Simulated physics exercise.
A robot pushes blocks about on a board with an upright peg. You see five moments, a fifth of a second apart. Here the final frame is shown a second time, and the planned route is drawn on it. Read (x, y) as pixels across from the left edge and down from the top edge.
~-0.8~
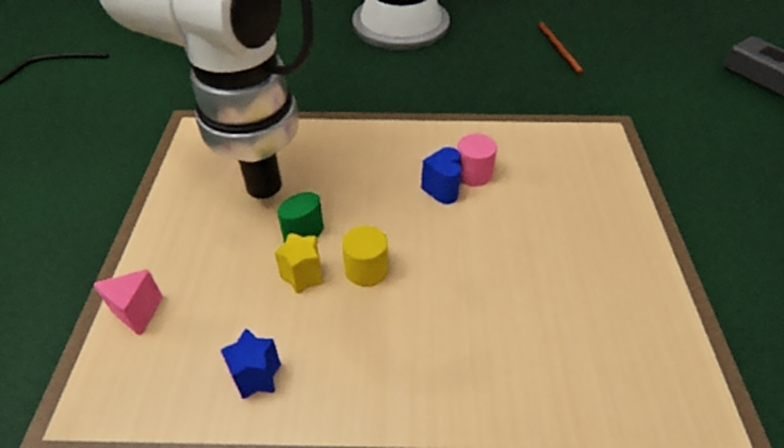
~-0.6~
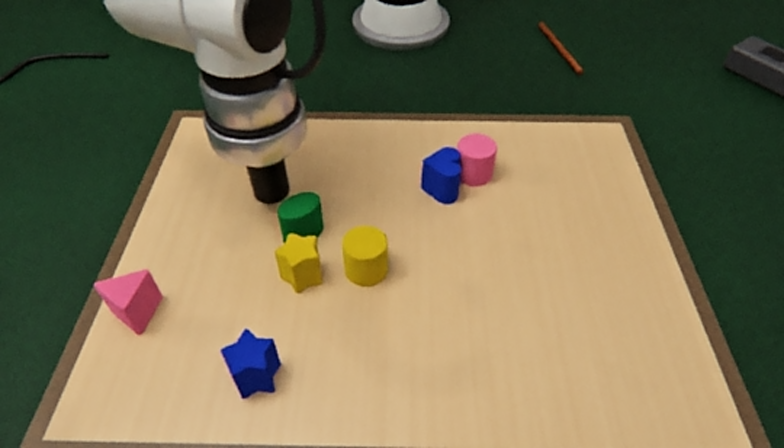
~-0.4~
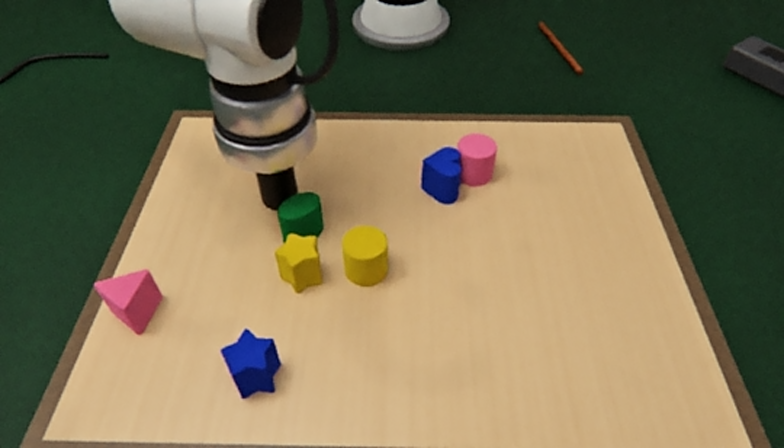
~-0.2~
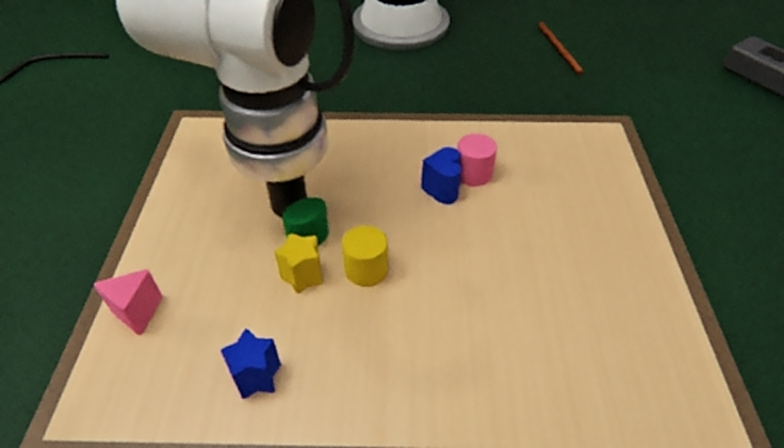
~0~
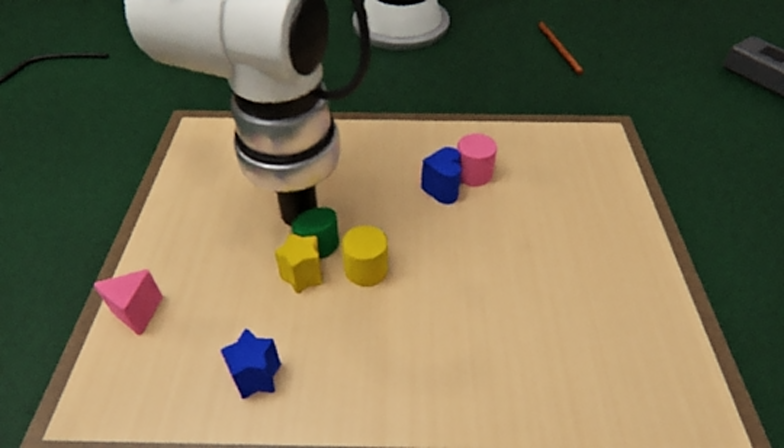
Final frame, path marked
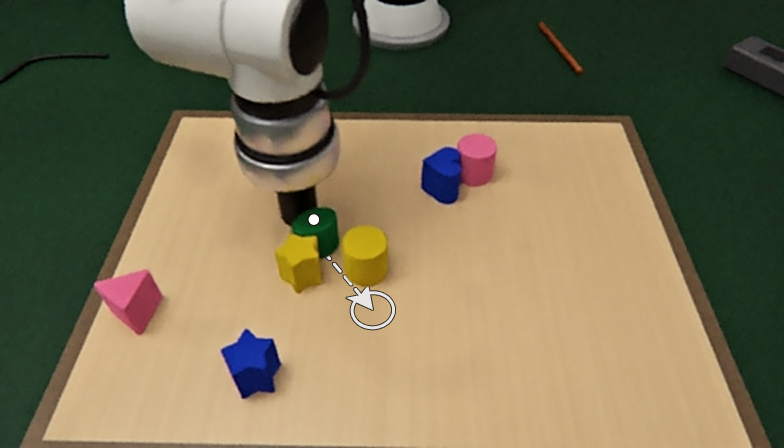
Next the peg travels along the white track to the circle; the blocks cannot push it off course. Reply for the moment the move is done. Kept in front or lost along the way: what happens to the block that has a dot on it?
Answer: Still ahead.
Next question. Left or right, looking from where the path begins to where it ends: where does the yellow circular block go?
Heads left.
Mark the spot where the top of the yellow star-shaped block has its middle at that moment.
Its top middle is near (297, 271).
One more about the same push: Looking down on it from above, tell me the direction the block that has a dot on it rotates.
It spins clockwise.
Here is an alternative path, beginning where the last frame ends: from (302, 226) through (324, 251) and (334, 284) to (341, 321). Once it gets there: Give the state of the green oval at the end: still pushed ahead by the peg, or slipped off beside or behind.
It holds its place in front.
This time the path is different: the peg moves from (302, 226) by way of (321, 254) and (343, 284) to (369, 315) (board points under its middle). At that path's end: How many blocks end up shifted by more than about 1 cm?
I'm going with three or more.
The line goes straight from (302, 226) to (373, 310); the dot is on the green oval.
The first path, step by step. One third of the way, peg (323, 241); yellow star-shaped block (297, 267), turned 40° clockwise; green oval (334, 250), turned 20° clockwise; yellow circular block (382, 252).
Two thirds of the way, peg (347, 269); yellow star-shaped block (297, 271), turned 60° clockwise; green oval (354, 283), turned 35° clockwise; yellow circular block (394, 258).
At the end, peg (372, 299); yellow star-shaped block (297, 271), turned 60° clockwise; green oval (374, 319), turned 60° clockwise; yellow circular block (413, 266).
